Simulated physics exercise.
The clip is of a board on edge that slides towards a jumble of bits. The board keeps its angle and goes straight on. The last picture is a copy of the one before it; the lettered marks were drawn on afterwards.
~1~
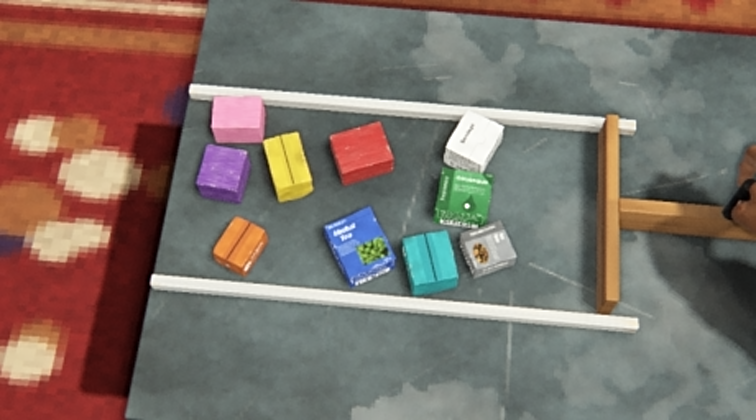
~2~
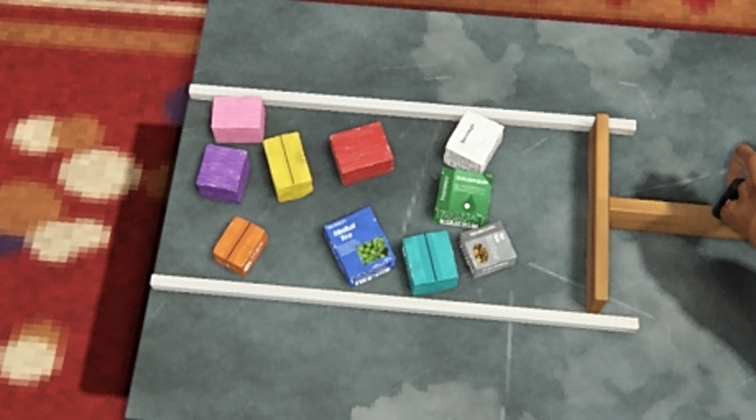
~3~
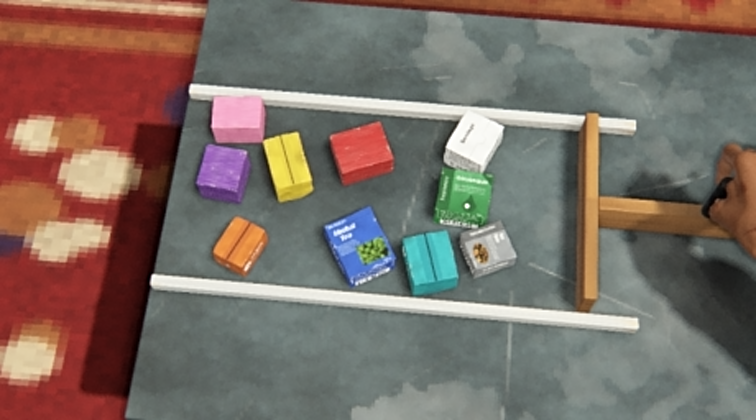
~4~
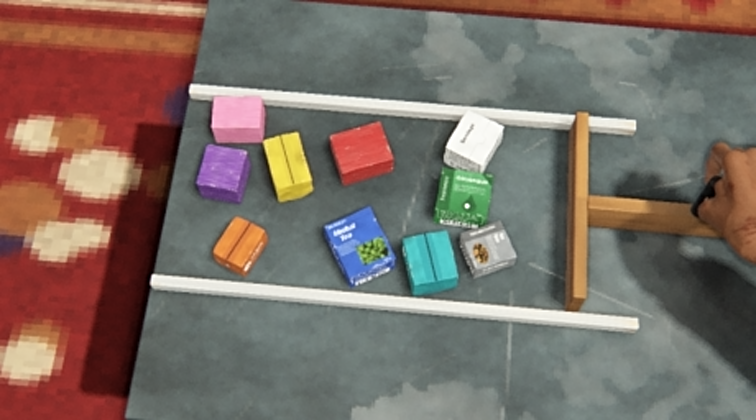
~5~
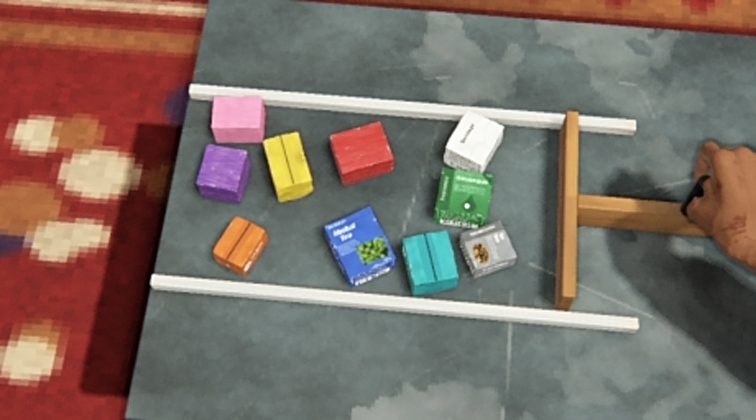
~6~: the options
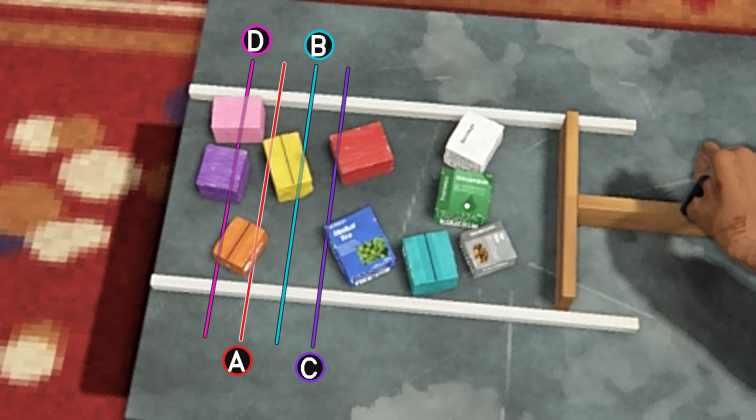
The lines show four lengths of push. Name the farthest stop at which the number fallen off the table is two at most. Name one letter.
B.
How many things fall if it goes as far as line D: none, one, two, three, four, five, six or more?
By then, six or more.
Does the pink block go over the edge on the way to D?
Yes.
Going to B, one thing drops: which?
It is the orange box.
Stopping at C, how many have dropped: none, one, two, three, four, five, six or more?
In all, none.
On the copy, A at (264, 193); B at (298, 196); C at (332, 199); D at (230, 190).
On B. First, board (472, 192); turquoise box (393, 263); blue packet (335, 247).
Then, board (374, 183); orange box (196, 242); purple block (217, 175).
Finally, board (300, 177); orange box over the edge; purple block (171, 189); one fallen.
By contrast, A drops three; C is within the limit but short; D drops six.
